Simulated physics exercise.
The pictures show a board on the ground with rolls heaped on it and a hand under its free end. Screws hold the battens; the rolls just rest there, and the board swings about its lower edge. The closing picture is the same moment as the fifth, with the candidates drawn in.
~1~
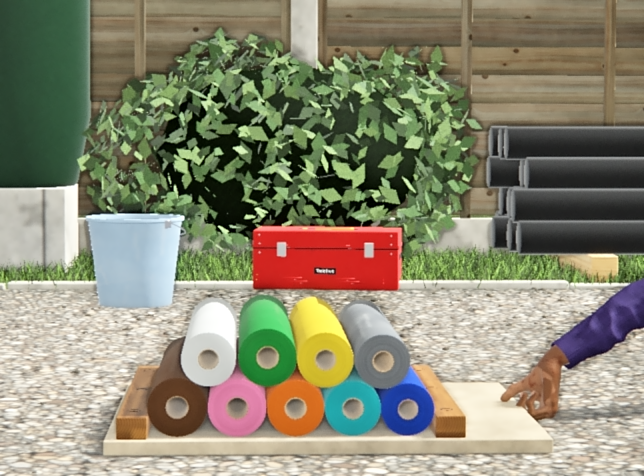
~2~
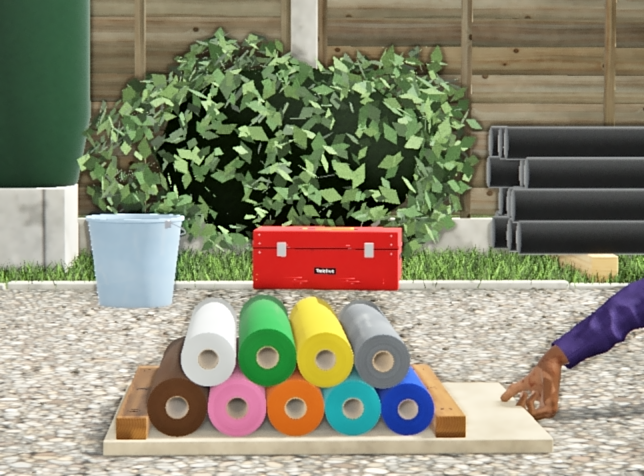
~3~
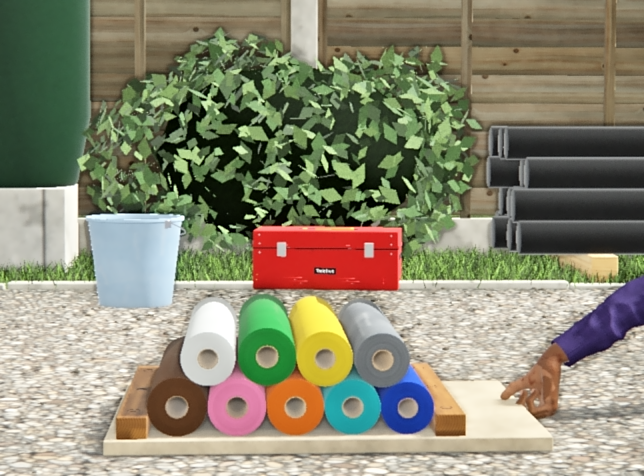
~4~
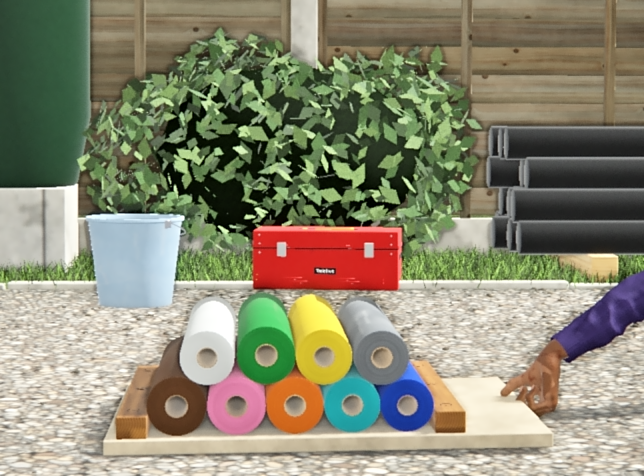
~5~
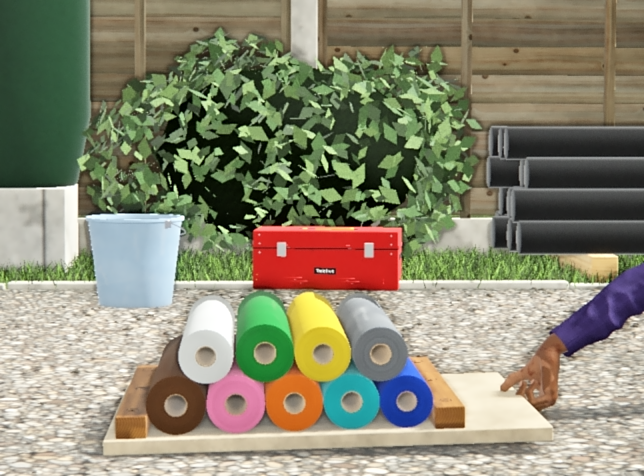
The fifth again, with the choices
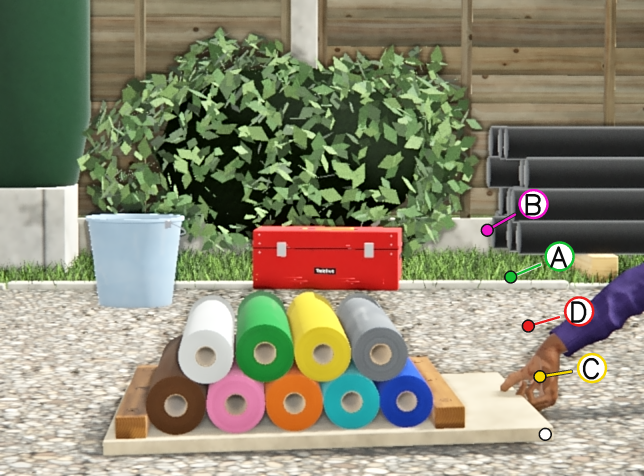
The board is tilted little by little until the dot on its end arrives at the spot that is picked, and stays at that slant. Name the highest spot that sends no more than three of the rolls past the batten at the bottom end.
Stop at B.
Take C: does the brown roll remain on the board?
Yes, with C.
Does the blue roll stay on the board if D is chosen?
Yes, with D.
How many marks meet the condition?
Four of them.
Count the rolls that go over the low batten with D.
The count is none.
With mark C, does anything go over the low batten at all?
At C: No.
On the marked copy, A at (510, 277); B at (488, 230); C at (540, 376); D at (528, 326); the white dot at (545, 434).
Following B. Soon after the start, board at 17°.
Later, board at 30°.
In the end, board at 30°, none over the low batten.
As for the rest, A none over the low batten; C none over the low batten; D none over the low batten.
